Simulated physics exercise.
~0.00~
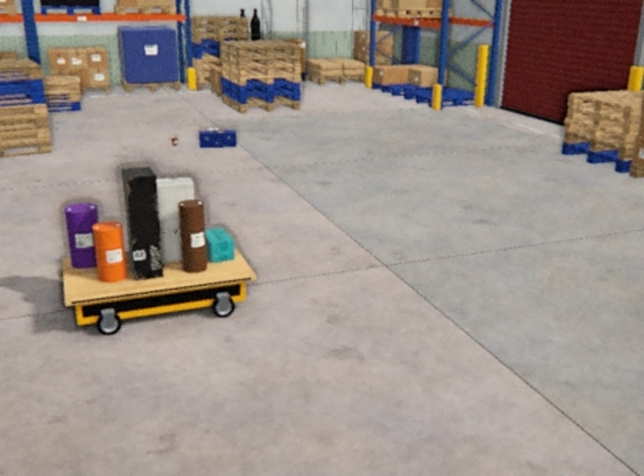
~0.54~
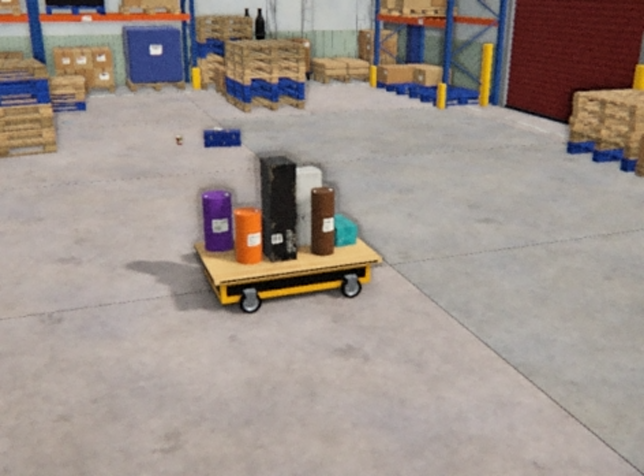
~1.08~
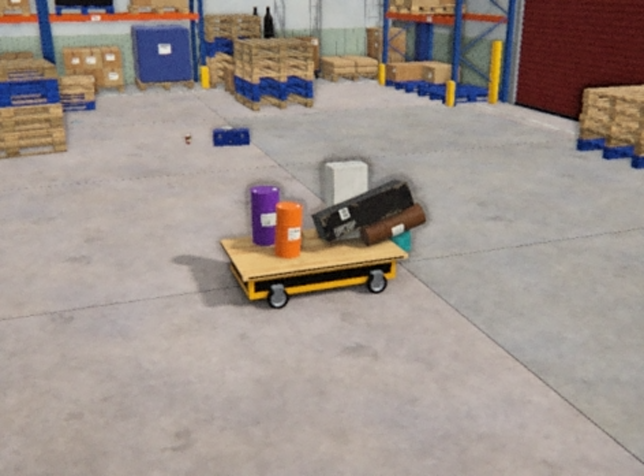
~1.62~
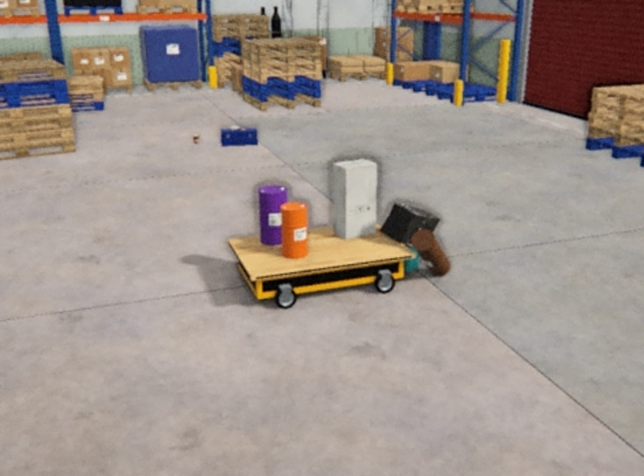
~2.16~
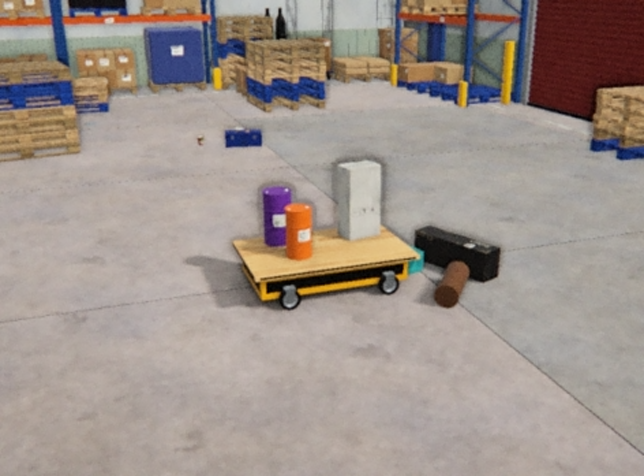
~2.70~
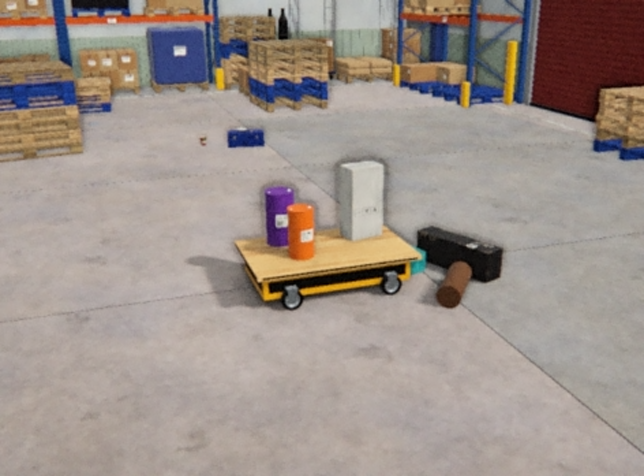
Flat cart rolling right across a warehouse floor and stopping, its black box, brown canister and turquoise parcel tumbling off the right end.
